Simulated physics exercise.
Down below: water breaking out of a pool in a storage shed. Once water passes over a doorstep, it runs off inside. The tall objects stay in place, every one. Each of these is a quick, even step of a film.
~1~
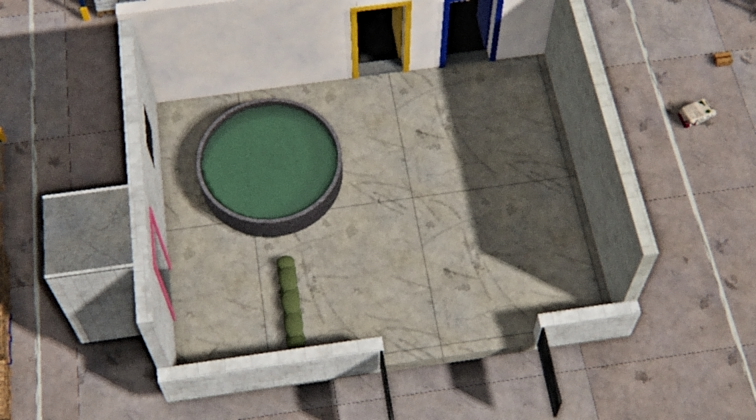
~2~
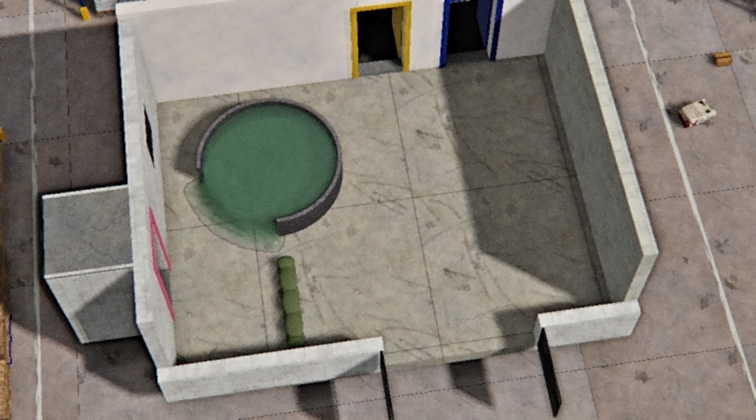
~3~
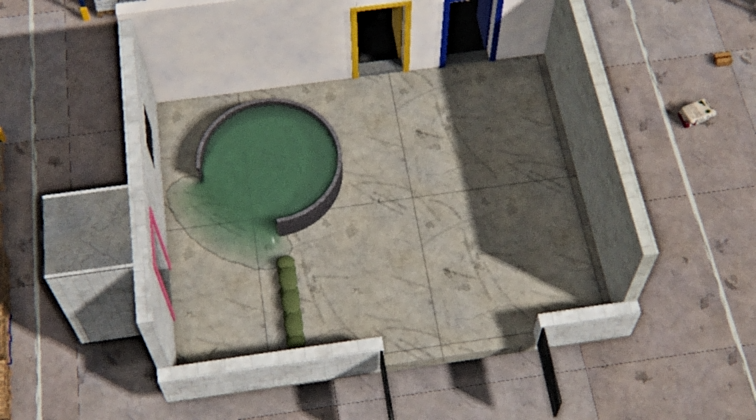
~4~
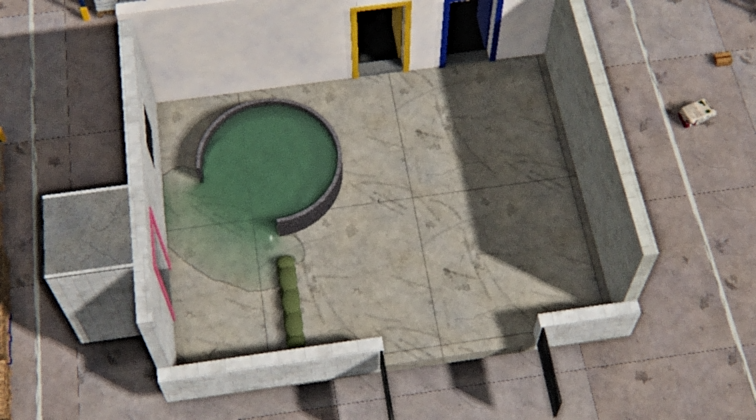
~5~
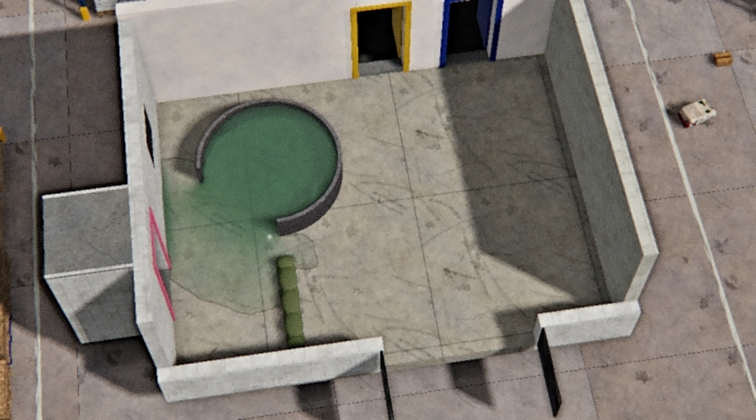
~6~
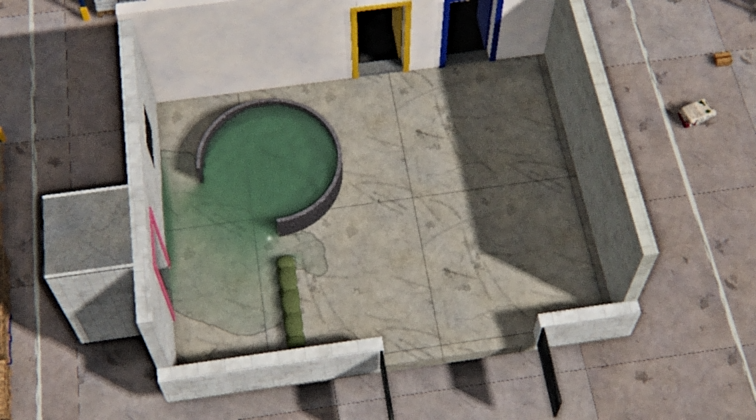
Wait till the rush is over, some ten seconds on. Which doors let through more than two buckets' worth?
Yellow door: No, two buckets or less; blue door: No, two buckets or less; pink door: Yes, more than two.
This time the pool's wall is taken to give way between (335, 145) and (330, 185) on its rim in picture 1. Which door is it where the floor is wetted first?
I'd say the blue one.
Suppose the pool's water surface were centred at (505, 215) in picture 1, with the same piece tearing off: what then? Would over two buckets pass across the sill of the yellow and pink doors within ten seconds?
I would say the yellow one remains below the mark and the pink one remains below the mark.
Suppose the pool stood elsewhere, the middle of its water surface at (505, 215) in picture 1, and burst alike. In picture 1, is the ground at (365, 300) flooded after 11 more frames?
Soaked.
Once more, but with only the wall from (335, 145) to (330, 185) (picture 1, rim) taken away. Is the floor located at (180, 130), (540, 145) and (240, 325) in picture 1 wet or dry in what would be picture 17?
Taking the three spots as listed, they end up spared, inundated and spared.
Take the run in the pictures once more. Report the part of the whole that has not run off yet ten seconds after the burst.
That works out to about 90 percent.
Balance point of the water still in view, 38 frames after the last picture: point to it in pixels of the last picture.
My pick is pixel (269, 230).
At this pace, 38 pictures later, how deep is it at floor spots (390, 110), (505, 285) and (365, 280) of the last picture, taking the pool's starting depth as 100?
Roughly 4, 4 and 4 per cent, in turn.
A moment on, water covers 20 % of the floor; the yellow door not reached, the blue door not reached, the pink door under two buckets in.
Next, water covers 25 % of the floor; the yellow door not reached, the blue door not reached, the pink door over two buckets in.
Then, water covers 30 % of the floor; the yellow door not reached, the blue door not reached, the pink door far over two buckets in.
Later, water covers 70 % of the floor; the yellow door wet at the sill, nothing in, the blue door not reached, the pink door far over two buckets in.
In the end, water covers 90 % of the floor; the yellow door wet at the sill, nothing in, the blue door wet at the sill, nothing in, the pink door far over two buckets in.
